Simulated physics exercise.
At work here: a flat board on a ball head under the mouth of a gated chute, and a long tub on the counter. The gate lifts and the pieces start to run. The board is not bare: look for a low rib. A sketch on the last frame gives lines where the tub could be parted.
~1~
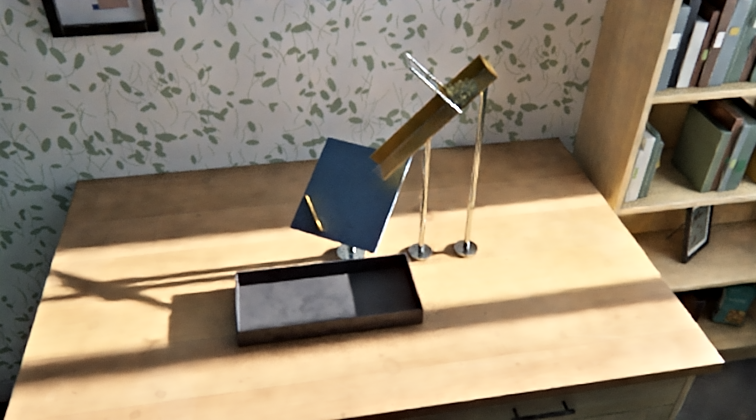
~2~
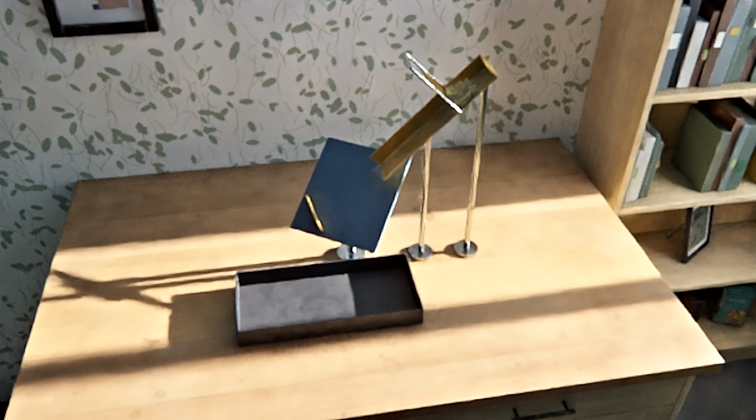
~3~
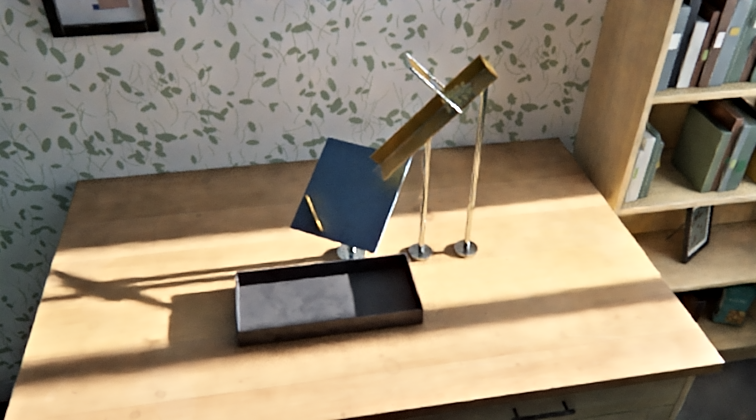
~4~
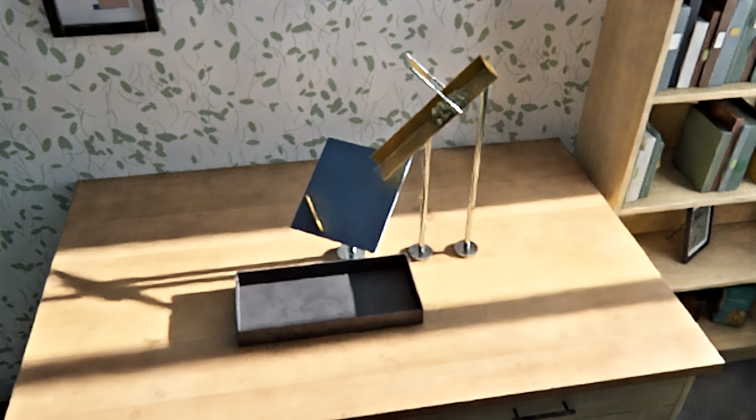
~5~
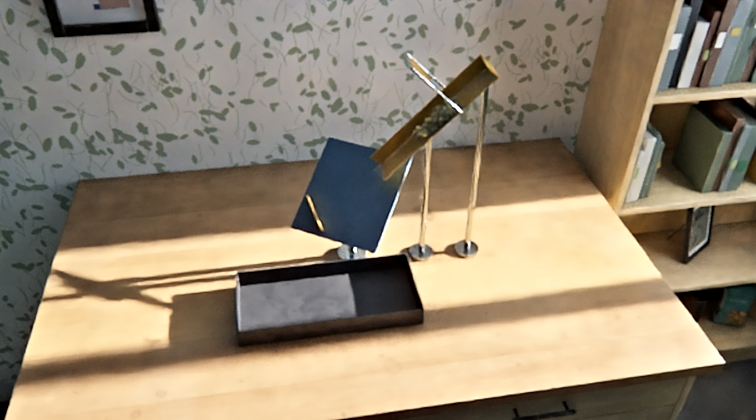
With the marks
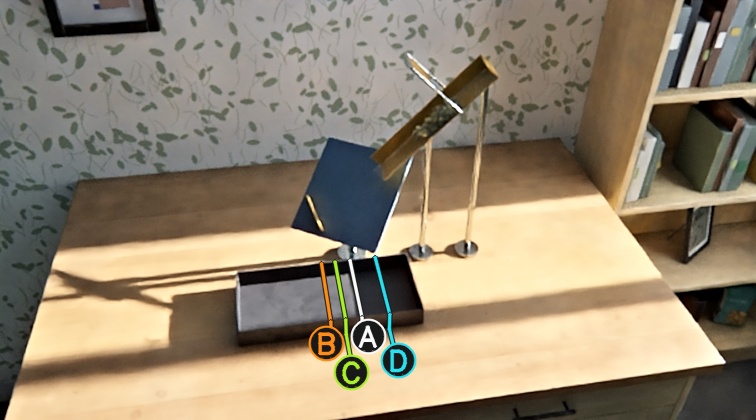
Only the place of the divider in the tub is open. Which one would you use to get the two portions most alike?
B beats the others.
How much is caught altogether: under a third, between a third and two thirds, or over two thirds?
About that: Over two thirds.
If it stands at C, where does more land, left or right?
More lands on the left.
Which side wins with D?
Left.
On the marked copy, line A crosses the front rim at (361, 317); line B crosses the front rim at (330, 320); line C crosses the front rim at (345, 319); line D crosses the front rim at (389, 313).
Choosing A, of what is caught, every piece on the left of the divider, not one piece on the right.
Choosing B, of what is caught, roughly half on the left of the divider, roughly half on the right.
Choosing C, of what is caught, almost all on the left of the divider, just a few on the right.
Choosing D, of what is caught, every piece on the left of the divider, not one piece on the right.
